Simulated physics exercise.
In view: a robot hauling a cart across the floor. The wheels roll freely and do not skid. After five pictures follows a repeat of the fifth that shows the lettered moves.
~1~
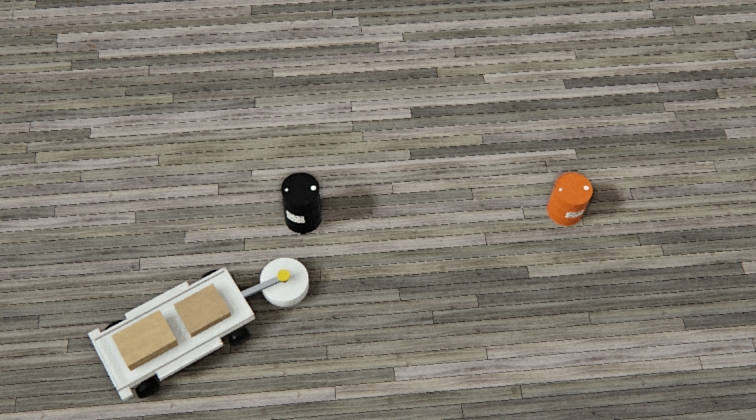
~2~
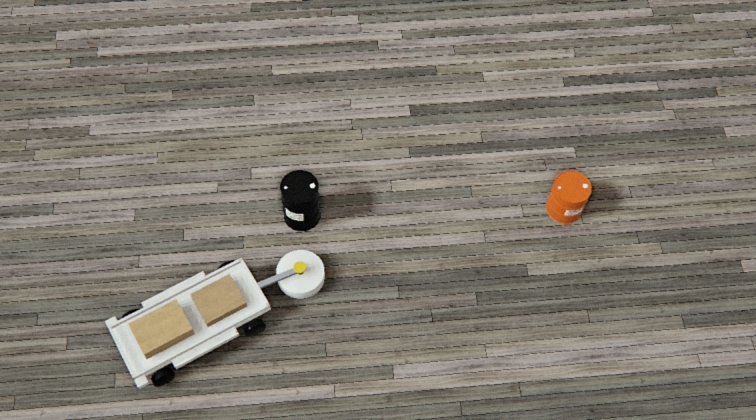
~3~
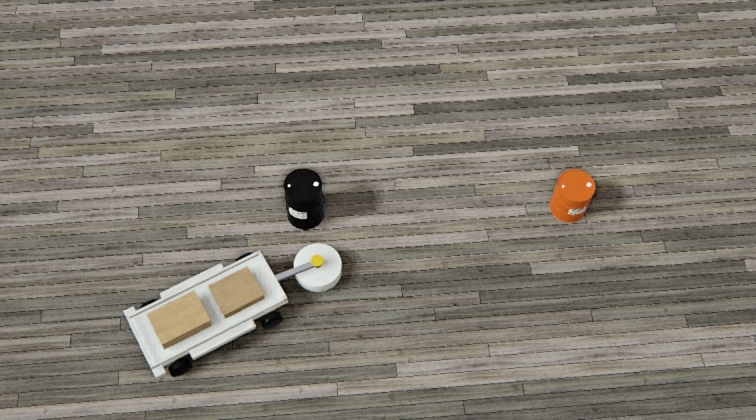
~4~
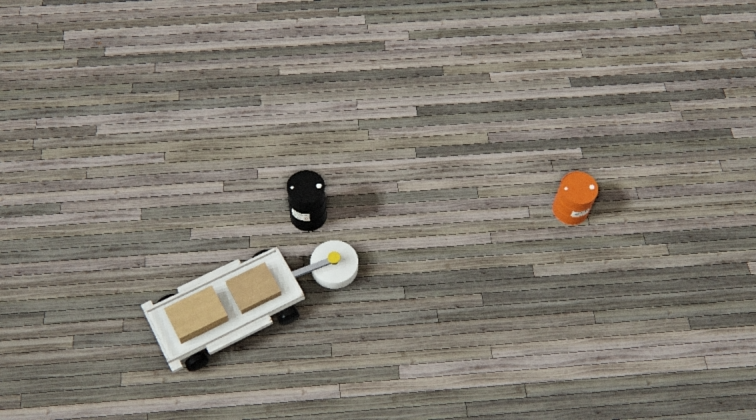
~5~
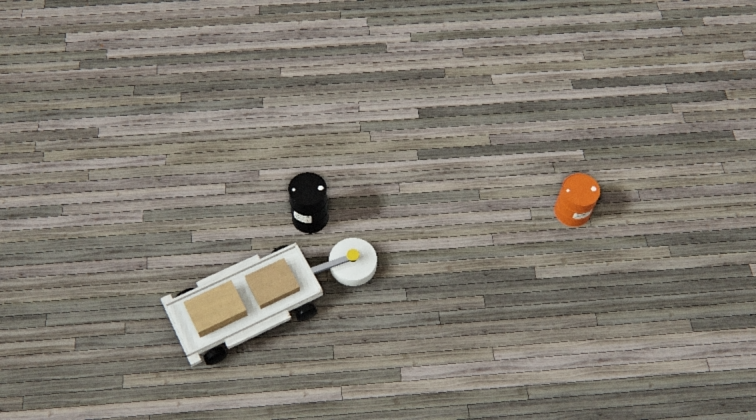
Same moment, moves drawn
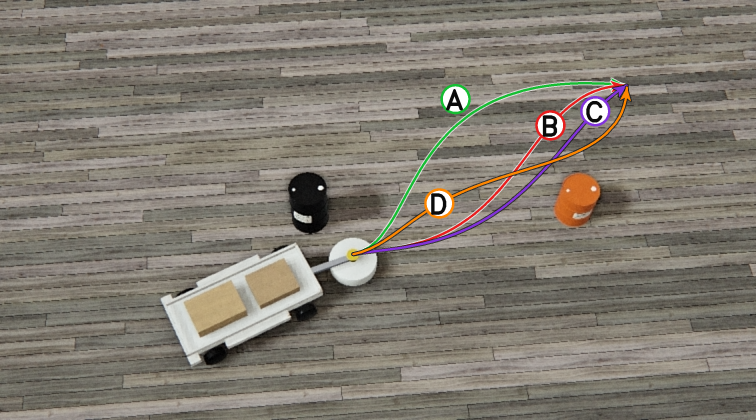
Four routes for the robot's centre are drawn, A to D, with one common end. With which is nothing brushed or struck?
Route B.
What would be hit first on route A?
It meets the black drum.
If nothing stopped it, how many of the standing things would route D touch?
In all, one.
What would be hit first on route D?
The orange keg.
On the marked copy, A from (353, 254) via (457, 125) to (624, 85); B from (353, 254) via (511, 176) to (624, 85); C from (353, 254) via (524, 190) to (627, 85); D from (353, 254) via (515, 173) to (627, 87).
Following B. Soon after the start, robot (475, 219), cart (373, 255).
Later, robot (545, 136), cart (475, 193).
In the end, robot (624, 93), cart (547, 133); nothing has been touched.
As for the rest, A meets the black drum; C meets the orange keg; D meets the orange keg.
